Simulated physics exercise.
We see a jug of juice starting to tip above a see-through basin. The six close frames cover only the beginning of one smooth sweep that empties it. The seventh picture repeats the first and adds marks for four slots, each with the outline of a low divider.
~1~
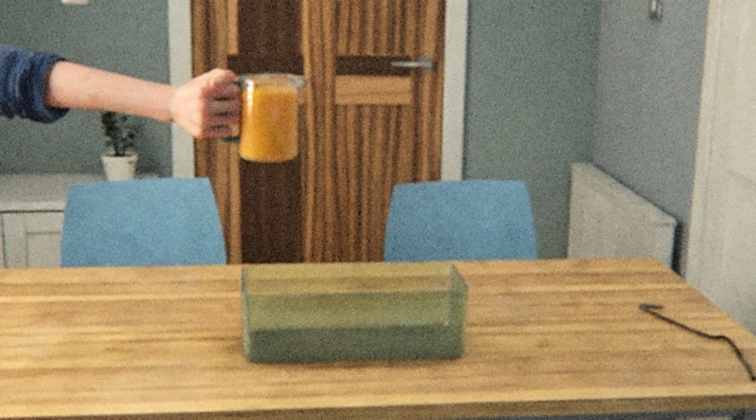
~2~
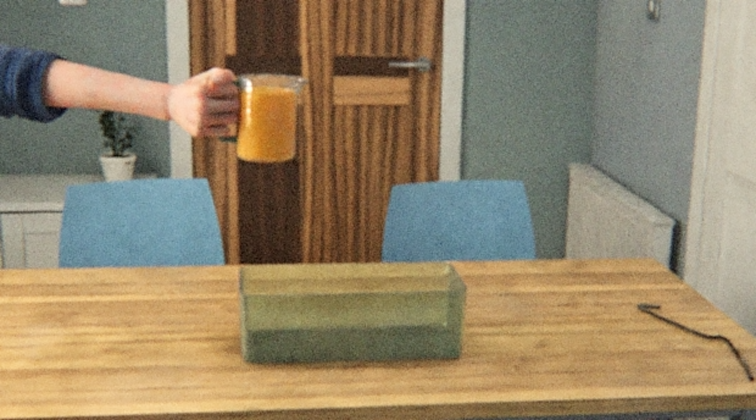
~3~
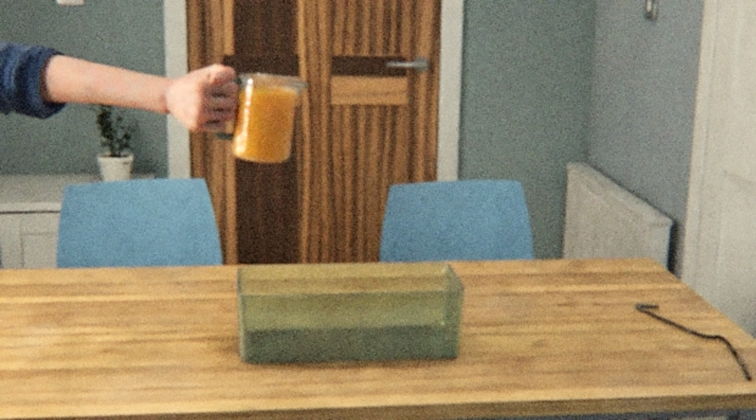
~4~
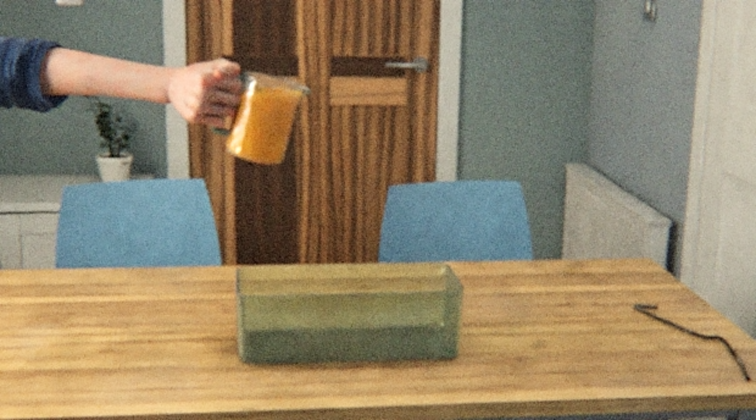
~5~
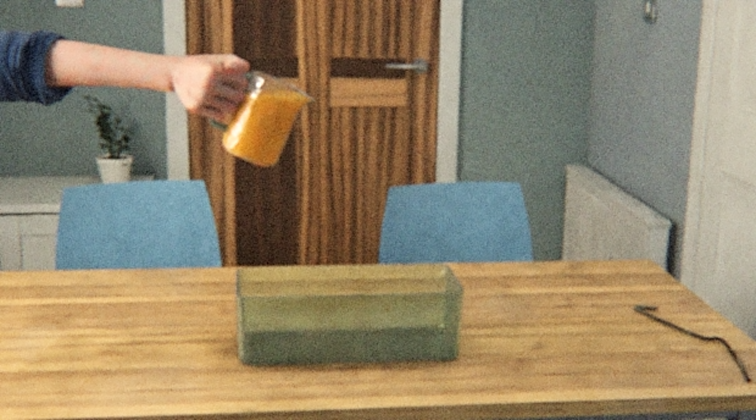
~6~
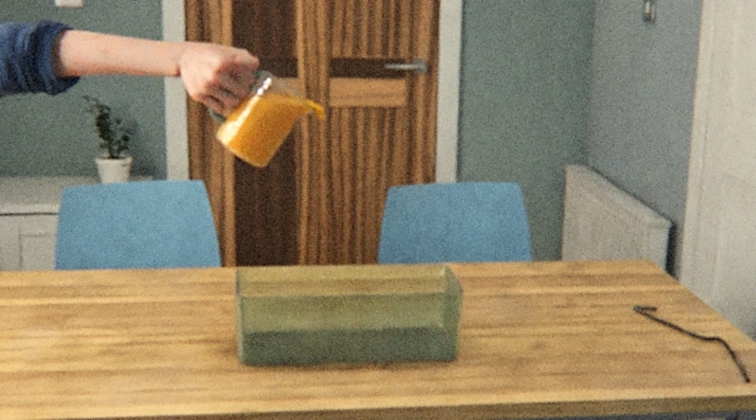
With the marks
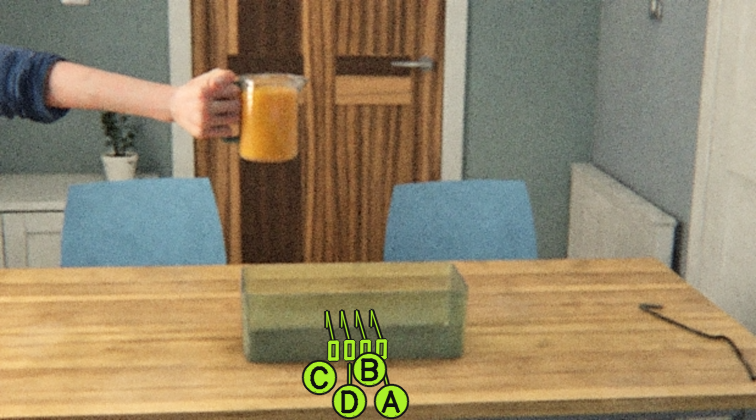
A jug of orange juice being tilted rightward by a hand above a clear basin, juice just starting over its lip.
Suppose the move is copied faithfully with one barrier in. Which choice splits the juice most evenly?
A works best here.
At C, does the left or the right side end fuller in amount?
More ends on the right.
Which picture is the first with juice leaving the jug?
In picture 6.
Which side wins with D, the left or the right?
The right one.
On the marked copy, A at (381, 363); B at (365, 363); C at (333, 364); D at (349, 364).
Choosing A, about 51 % ends left of the wall and 46 % right of it; 3 % is lost outside.
Choosing B, about 27 % ends left of the wall and 70 % right of it; 4 % is lost outside.
Choosing C, about 14 % ends left of the wall and 78 % right of it; 7 % is lost outside.
Choosing D, about 13 % ends left of the wall and 82 % right of it; 5 % is lost outside.
